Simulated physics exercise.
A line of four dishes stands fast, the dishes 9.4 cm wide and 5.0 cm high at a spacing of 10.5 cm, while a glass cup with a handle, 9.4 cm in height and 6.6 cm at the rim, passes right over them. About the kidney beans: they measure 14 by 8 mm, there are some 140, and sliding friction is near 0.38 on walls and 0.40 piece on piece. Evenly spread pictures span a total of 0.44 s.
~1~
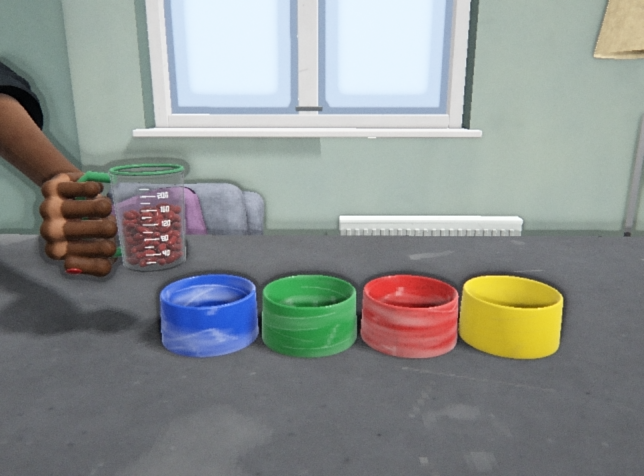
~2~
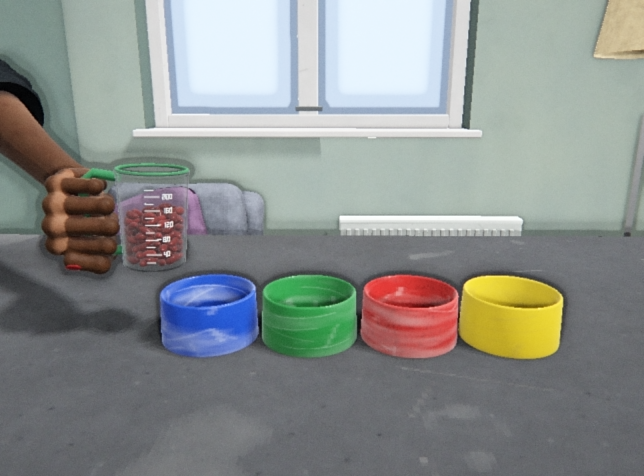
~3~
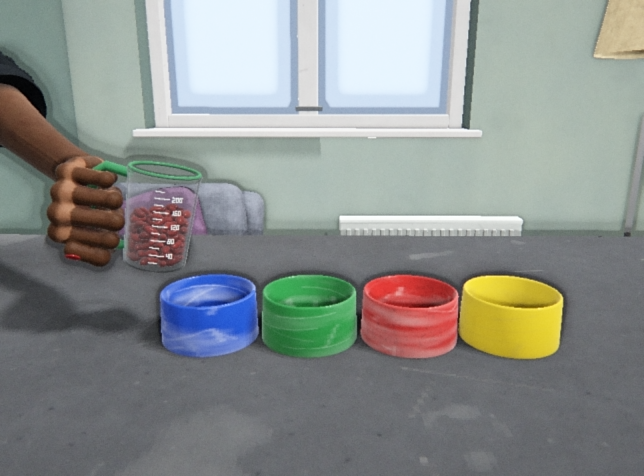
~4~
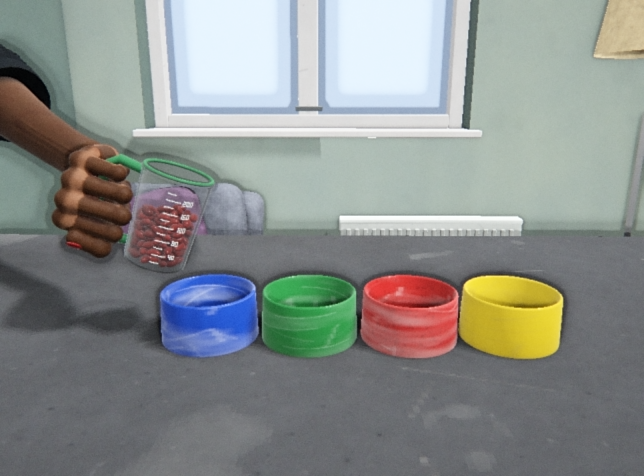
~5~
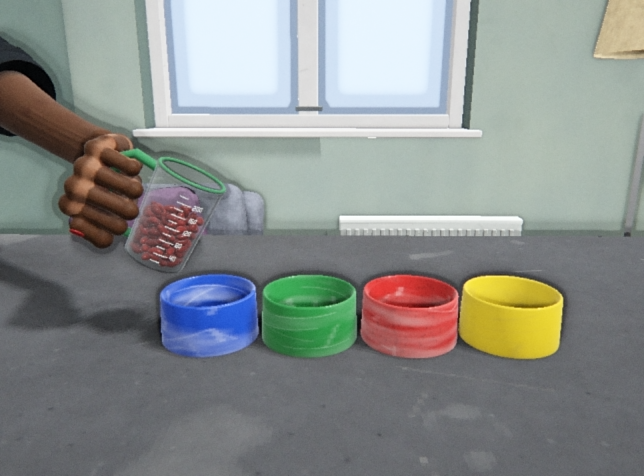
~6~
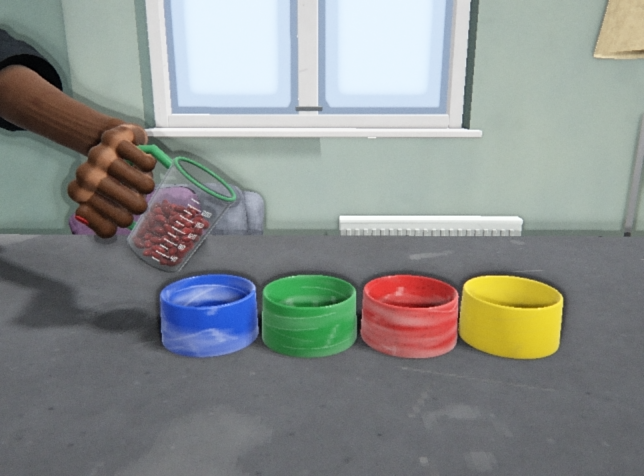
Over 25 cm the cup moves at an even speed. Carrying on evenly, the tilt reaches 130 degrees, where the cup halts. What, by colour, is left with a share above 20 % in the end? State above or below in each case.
In each case: Red dish below, blue dish below, green dish above, yellow dish below, counter below.
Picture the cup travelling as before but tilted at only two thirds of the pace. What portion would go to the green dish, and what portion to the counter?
Shares - green: 80, counter: 20.
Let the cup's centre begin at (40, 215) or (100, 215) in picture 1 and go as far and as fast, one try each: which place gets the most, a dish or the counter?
The biggest share goes to blue on the first try and blue on the second.
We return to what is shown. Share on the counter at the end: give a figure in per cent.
Estimate: Close to 0 %.
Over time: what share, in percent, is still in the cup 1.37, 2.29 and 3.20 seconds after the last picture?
Close to 0, 0 and 0 per cent respectively.
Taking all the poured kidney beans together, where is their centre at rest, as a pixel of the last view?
Near (315, 320).
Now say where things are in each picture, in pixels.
In the first frame, cup at (151, 217), tilt 0 degrees, lip at (181, 170), moved 0.0 cm; middle of the pieces at (151, 236); blue dish at (209, 291); green dish at (309, 291); red dish at (410, 291); yellow dish at (512, 292).
In the second frame, cup at (154, 217), tilt 3 degrees, lip at (186, 172), moved 0.2 cm; middle of the pieces at (152, 236).
In the third frame, cup at (160, 217), tilt 11 degrees, lip at (199, 177), moved 0.9 cm; middle of the pieces at (156, 235).
In the fourth frame, cup at (167, 217), tilt 20 degrees, lip at (212, 184), moved 1.5 cm; middle of the pieces at (159, 234).
In the fifth frame, cup at (173, 217), tilt 28 degrees, lip at (223, 191), moved 2.2 cm; middle of the pieces at (163, 232).
In the sixth frame, cup at (180, 217), tilt 37 degrees, lip at (234, 199), moved 2.9 cm; middle of the pieces at (167, 230); blue dish at (209, 291); green dish at (309, 291); red dish at (410, 291); yellow dish at (512, 292).
Then, 1.37 s after the last picture, tilt 130 degrees; cup holds 0 %, green 100 %.
Then, 2.29 s after the last picture, tilt 130 degrees; cup holds 0 %, green 100 %.
Then, 3.20 s after the last picture, tilt 130 degrees; cup holds 0 %, green 100 %.
In the end, red 0 %, blue 0 %, green 100 %, yellow 0 %, counter 0 %.
